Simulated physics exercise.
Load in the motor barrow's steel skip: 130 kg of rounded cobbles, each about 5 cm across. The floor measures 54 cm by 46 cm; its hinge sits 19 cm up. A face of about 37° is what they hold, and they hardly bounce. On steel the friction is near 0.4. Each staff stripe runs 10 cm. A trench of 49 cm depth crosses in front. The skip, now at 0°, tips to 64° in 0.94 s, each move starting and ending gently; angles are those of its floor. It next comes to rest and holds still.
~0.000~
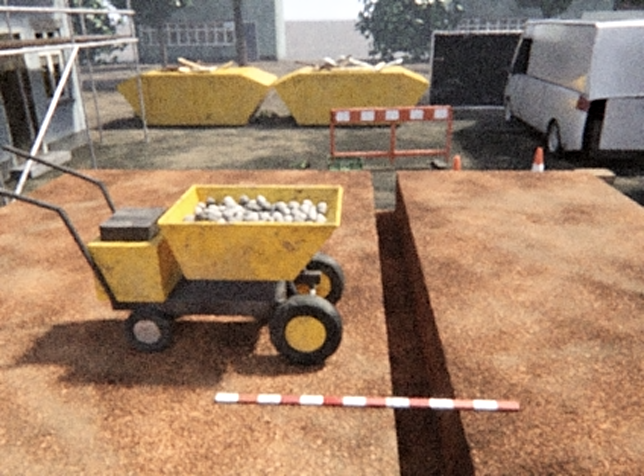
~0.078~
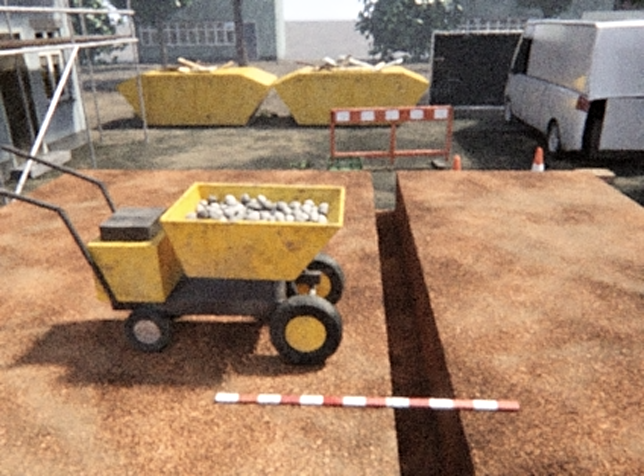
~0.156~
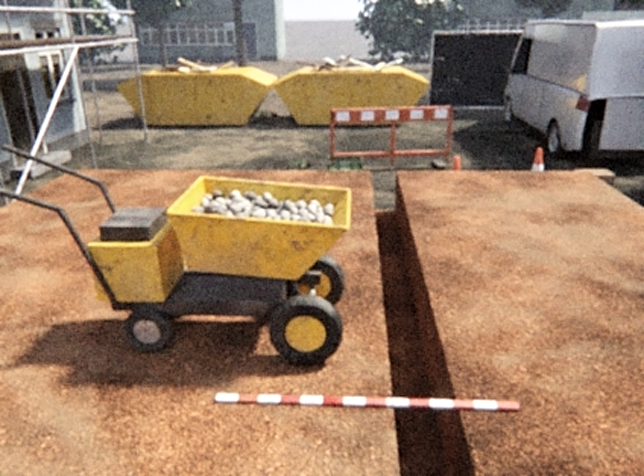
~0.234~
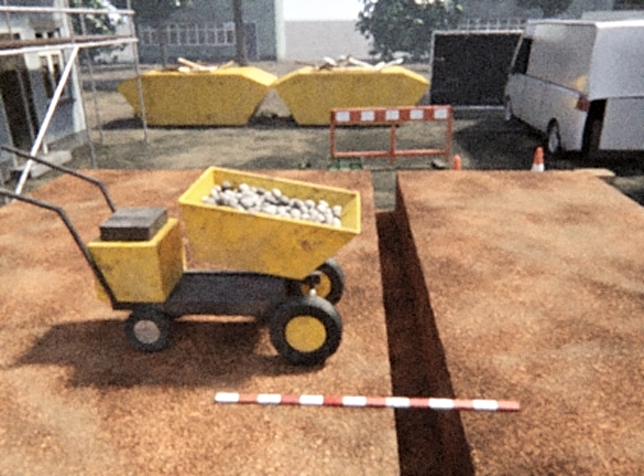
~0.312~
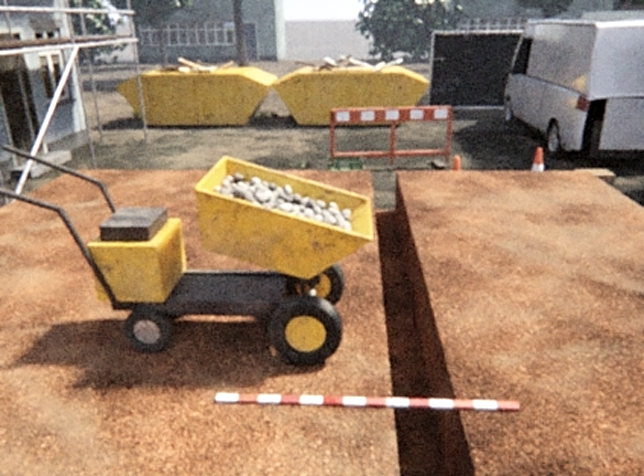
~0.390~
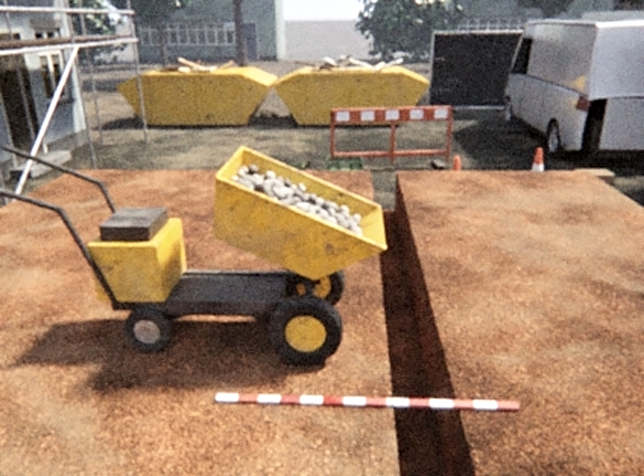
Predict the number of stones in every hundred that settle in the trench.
Close to 34 in a hundred.
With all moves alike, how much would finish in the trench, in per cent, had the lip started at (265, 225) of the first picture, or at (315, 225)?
It comes to about 65 and 50 in a hundred.
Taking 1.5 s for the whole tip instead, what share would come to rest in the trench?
Roughly 40 per cent.
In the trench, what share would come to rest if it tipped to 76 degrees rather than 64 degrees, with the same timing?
About 30%.
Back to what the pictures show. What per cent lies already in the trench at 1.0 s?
Close to 5 per cent at that time.
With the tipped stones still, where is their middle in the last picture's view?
Their middle ends up near (461, 335).
After 0.7 s the floor is at 54°; 100 % in the skip; the foremost stones are at (405, 264).
After 1.0 s the floor is at 64°; 80 % in the skip, 5 % in the trench, 16 % past the trench; the foremost stones are at (487, 334).
After 1.4 s the floor is at 64°; 46 % in the skip, 6 % in the trench, 48 % past the trench; the foremost stones are at (592, 354).
After 3.3 s the floor is at 64°; 16 % in the skip, 34 % in the trench, 51 % past the trench; the foremost stones are past the picture's edge.
